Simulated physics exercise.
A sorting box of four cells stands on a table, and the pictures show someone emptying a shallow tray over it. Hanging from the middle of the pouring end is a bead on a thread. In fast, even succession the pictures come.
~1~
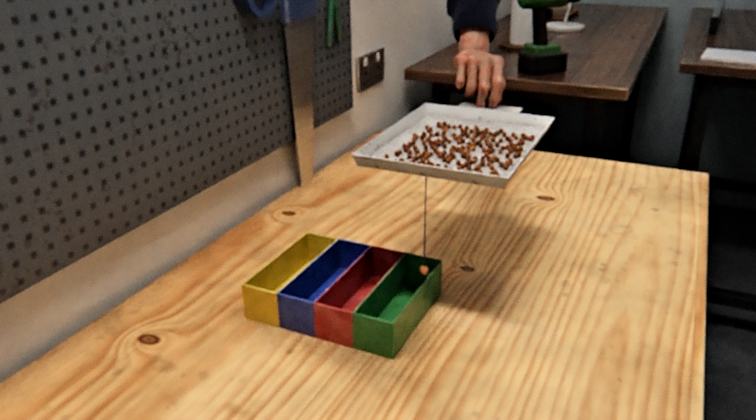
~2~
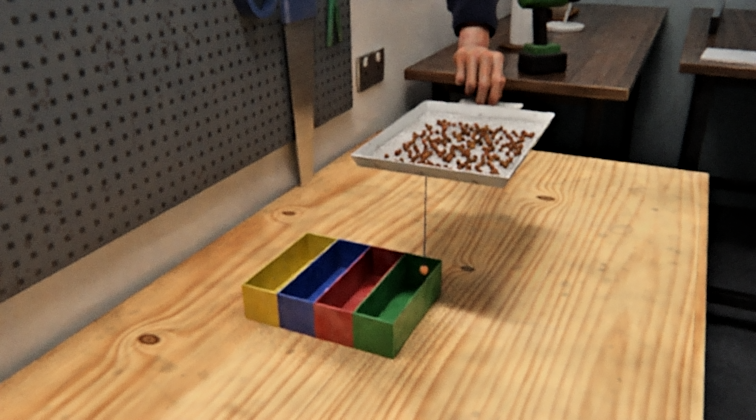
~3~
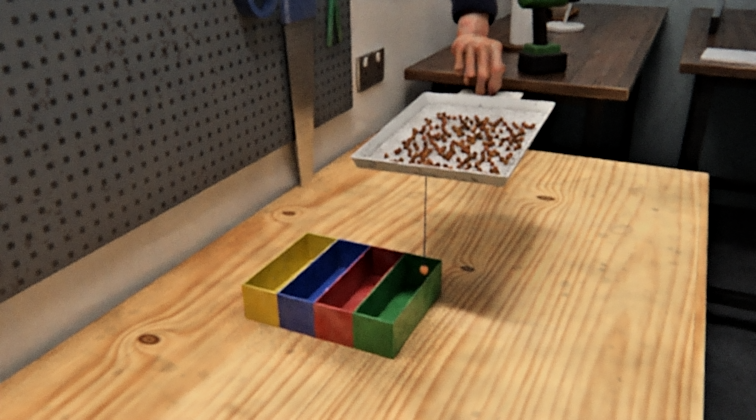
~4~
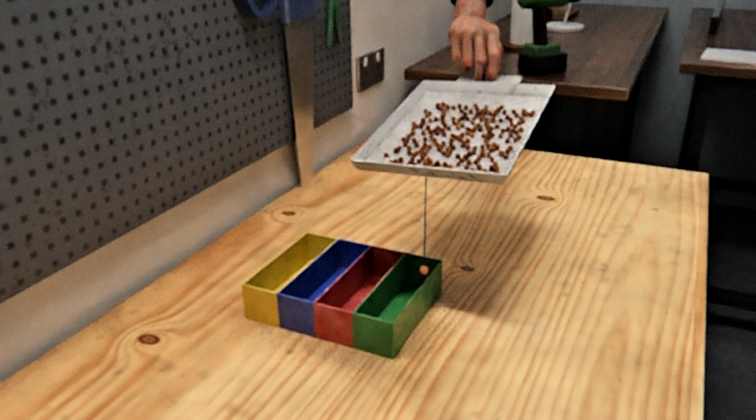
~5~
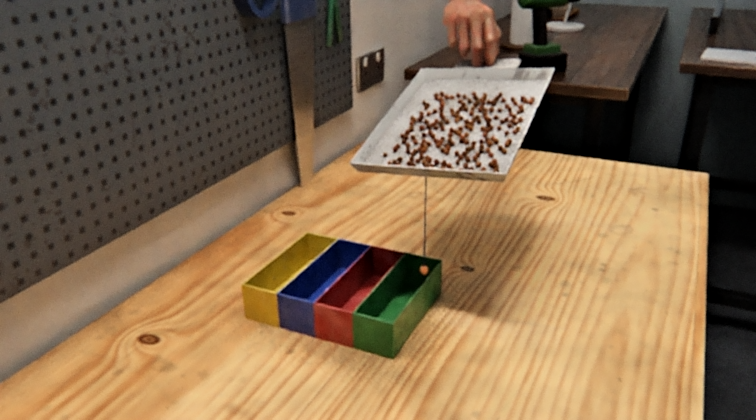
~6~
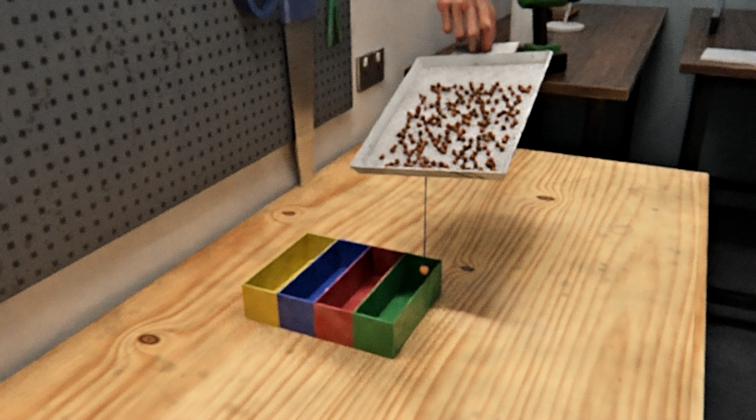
Hand raising the back of a white tray of small brown balls, tilting it steeper above a yellow, blue, red and green box.
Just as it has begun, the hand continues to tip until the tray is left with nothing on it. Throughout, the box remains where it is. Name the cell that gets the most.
Red.
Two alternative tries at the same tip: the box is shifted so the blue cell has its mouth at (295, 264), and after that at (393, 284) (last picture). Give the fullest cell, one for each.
It would be that green cell the first time and yellow the second time.
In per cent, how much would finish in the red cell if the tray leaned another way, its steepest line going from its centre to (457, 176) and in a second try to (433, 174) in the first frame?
Lab note: Try 1 = 0 %, try 2 = 10 %.
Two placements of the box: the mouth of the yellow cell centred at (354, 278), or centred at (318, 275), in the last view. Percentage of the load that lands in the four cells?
Close to 90 %, followed by close to 100 %.
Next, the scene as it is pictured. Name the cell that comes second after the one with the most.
The cell in green.
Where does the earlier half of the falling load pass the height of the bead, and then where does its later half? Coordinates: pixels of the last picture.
I'd say close to (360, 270) at first and close to (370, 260) later on.
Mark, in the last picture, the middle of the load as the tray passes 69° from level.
I'd mark the middle close to (390, 175).
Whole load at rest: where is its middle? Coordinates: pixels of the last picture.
Around (359, 313), give or take.
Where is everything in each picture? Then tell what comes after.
Corners of the pouring end at (357, 153) and (504, 175), level; middle of the load at (462, 148), cereal balls; bead on its thread at (424, 270); yellow cell at (261, 302); blue cell at (296, 312); red cell at (334, 322); green cell at (373, 332), in the first picture.
Corners of the pouring end at (357, 154) and (504, 175), level; middle of the load at (462, 146), in the second picture.
Corners of the pouring end at (357, 155) and (504, 174), tipped barely, lowest at the left corner; middle of the load at (462, 141), in the third picture.
Corners of the pouring end at (356, 158) and (503, 172), tipped a little, lowest at the left corner; middle of the load at (462, 135), in the fourth picture.
Corners of the pouring end at (356, 161) and (502, 170), tipped clearly, lowest at the left corner; middle of the load at (461, 129), in the fifth picture.
Corners of the pouring end at (355, 163) and (501, 169), tipped clearly, lowest at the left corner; middle of the load at (458, 124), about a quarter on the move; yellow cell at (261, 302); blue cell at (296, 312); red cell at (334, 322); green cell at (373, 332), in the sixth picture.
Soon after the last picture, tray tipped steeply; most on the tray; a small part in the blue cell; a stray few in the red cell; a stray few in the green cell; about a quarter falling or outside the box.
A little later, tray tipped past a quarter turn; a stray few on the tray; about half in the red cell; about a quarter in the green cell; a small part in the blue cell; a stray few in the yellow cell; about a quarter falling or outside the box.
Later still, tray tipped past a quarter turn; about two thirds in the red cell; about a quarter in the green cell; a small part in the blue cell; a stray few in the yellow cell; a small part falling or outside the box.
At rest, tray tipped past a quarter turn; about two thirds in the red cell; about a quarter in the green cell; a small part in the blue cell; a stray few in the yellow cell; a small part outside the box.
